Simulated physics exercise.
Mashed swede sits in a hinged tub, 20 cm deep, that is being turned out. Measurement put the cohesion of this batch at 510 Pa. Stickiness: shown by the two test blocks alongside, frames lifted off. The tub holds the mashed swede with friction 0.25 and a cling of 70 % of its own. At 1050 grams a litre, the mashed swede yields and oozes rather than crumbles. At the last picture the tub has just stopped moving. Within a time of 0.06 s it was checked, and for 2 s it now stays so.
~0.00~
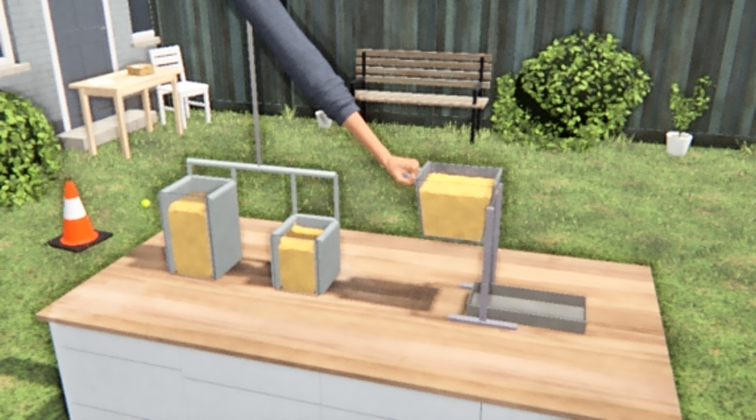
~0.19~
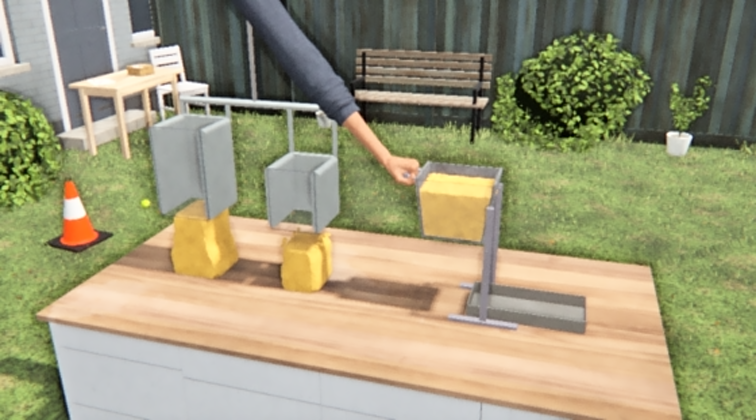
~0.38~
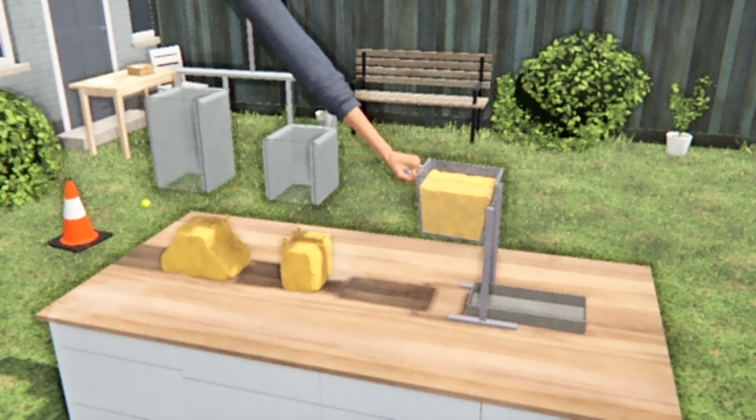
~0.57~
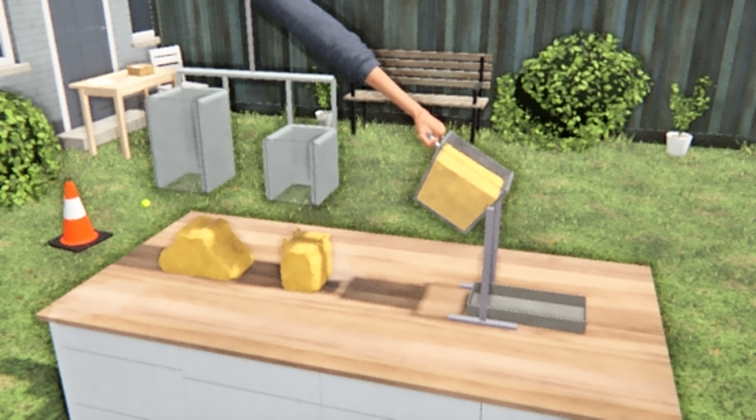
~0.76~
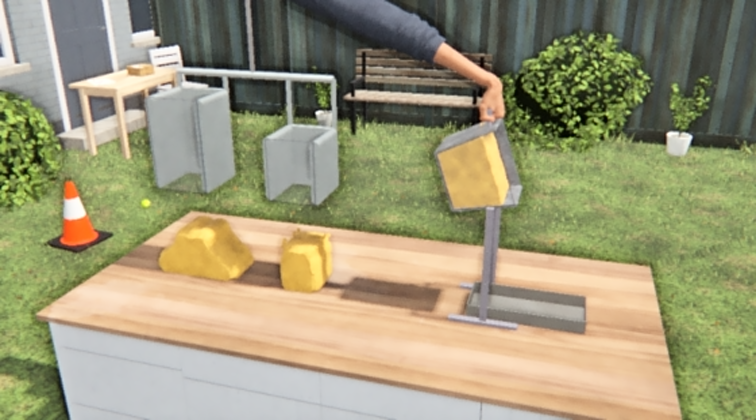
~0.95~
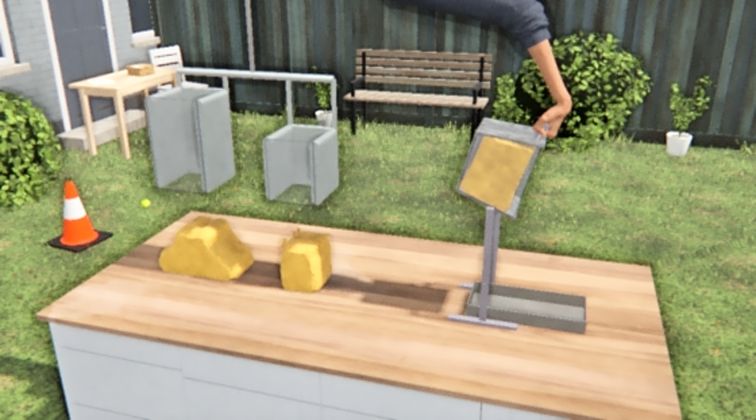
Two grey boxes lift off yellow mash blocks, the left slumps, and a hand tilts a tub rightward.
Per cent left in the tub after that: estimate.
Roughly 0 percent.
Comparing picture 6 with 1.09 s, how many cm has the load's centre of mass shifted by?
It has gone close to 8 cm.
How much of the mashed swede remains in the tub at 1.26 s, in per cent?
Some 16 per cent.
By 1.09 s, the tub is at 105 degrees and holds 73 %.
By 1.26 s, the tub is at 105 degrees and holds 16 %.
By 1.43 s, the tub is at 105 degrees and holds 0 %.
By 1.60 s, the tub is at 105 degrees and holds 0 %.
By 2.95 s, at the end, the tub is at 105 degrees and holds 0 %.
